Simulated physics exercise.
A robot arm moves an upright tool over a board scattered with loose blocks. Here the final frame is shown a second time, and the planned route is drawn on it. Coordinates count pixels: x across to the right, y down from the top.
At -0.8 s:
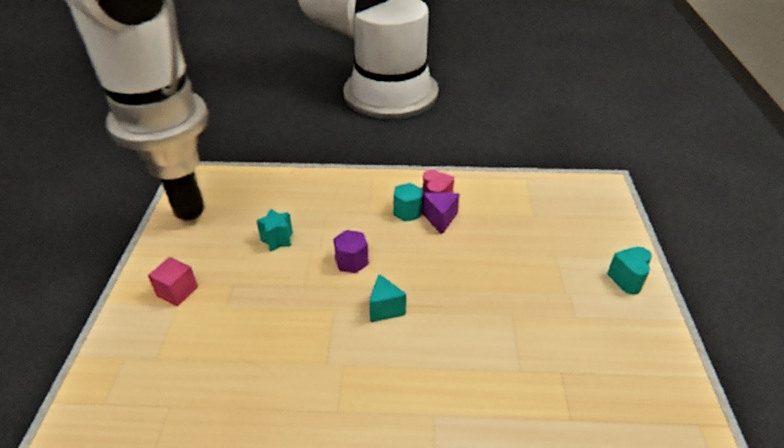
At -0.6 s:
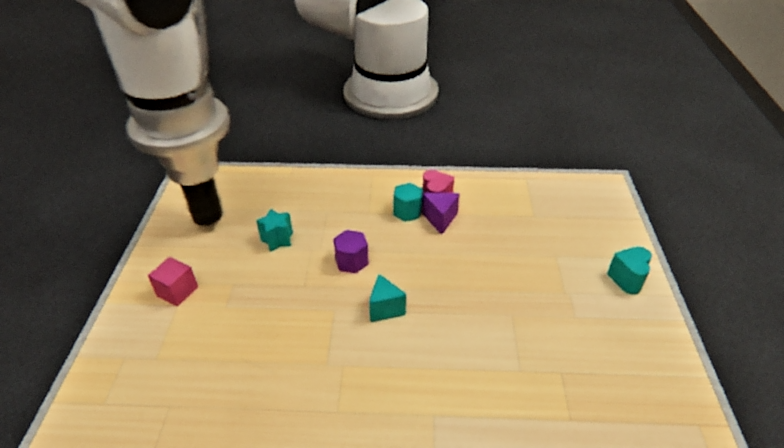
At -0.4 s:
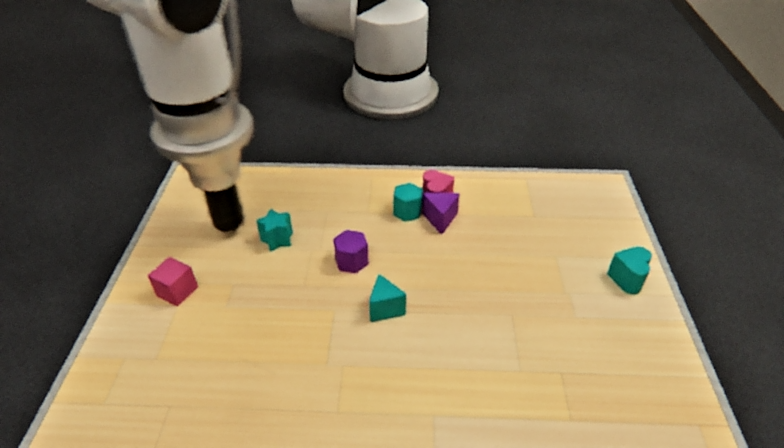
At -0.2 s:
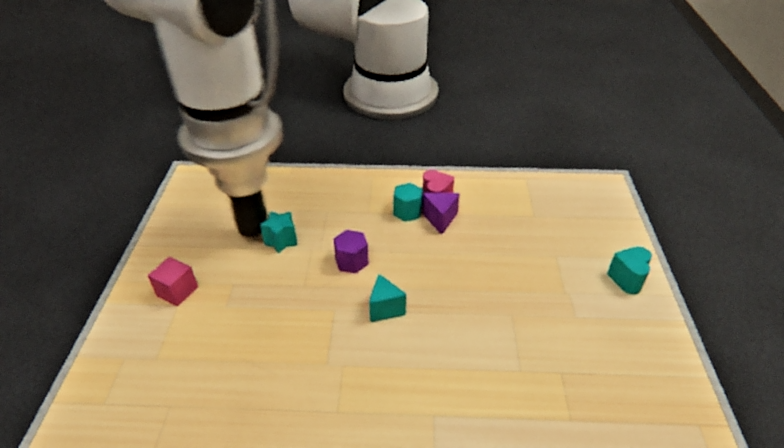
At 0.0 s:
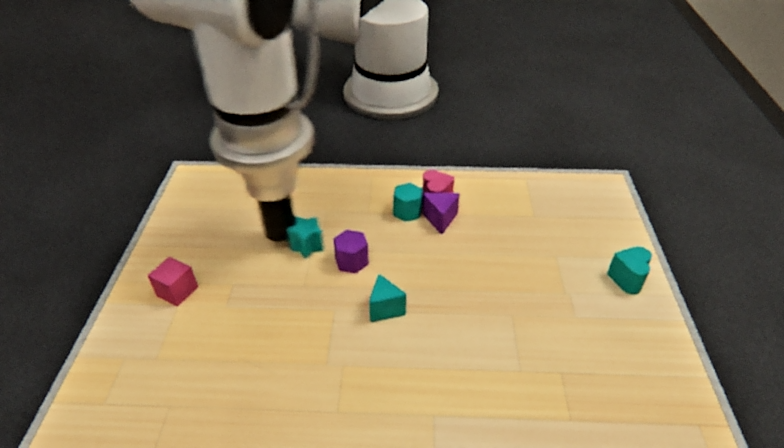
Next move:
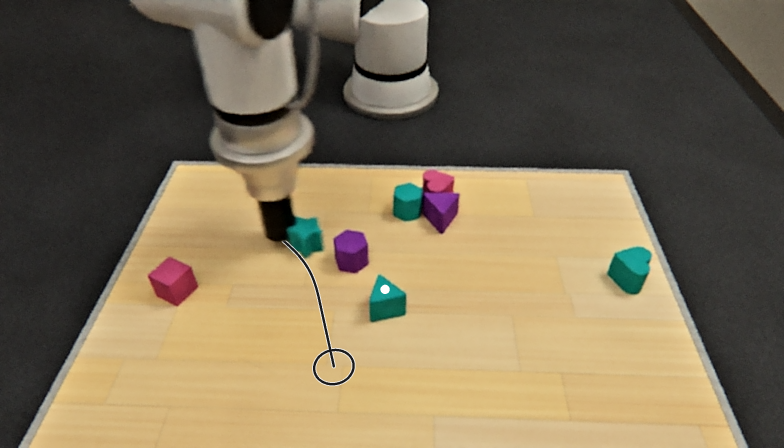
The robot arm moves right across the board and pushes the turquoise star block rightward.
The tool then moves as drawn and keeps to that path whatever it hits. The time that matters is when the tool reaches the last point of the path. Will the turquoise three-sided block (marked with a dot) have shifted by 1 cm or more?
Final answer: No.
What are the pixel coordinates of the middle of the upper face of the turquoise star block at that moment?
About (330, 236).
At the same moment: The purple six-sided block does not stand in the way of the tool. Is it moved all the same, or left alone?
That block moves.
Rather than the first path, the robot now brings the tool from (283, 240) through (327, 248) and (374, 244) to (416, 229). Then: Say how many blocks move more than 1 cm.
The push moves two blocks more than 1 cm.
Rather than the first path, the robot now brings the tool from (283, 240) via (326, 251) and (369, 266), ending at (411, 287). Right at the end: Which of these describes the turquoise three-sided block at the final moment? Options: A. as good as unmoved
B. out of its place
The one that fits is A, as good as unmoved.
Path on the board, from (283, 240) through (310, 272) and (323, 315) to (334, 367); the dot is on the turquoise three-sided block.
The first path, step by step. One third of the way, tool at (309, 264); turquoise star block at (331, 236), turned 65° anticlockwise; purple six-sided block at (363, 240), turned 10° clockwise.
Two thirds of the way, tool at (322, 308); turquoise star block at (330, 236), turned 65° anticlockwise; purple six-sided block at (363, 240), turned 15° clockwise.
At the end, tool at (333, 359); turquoise star block at (330, 236), turned 65° anticlockwise; purple six-sided block at (363, 240), turned 15° clockwise; turquoise three-sided block in place.
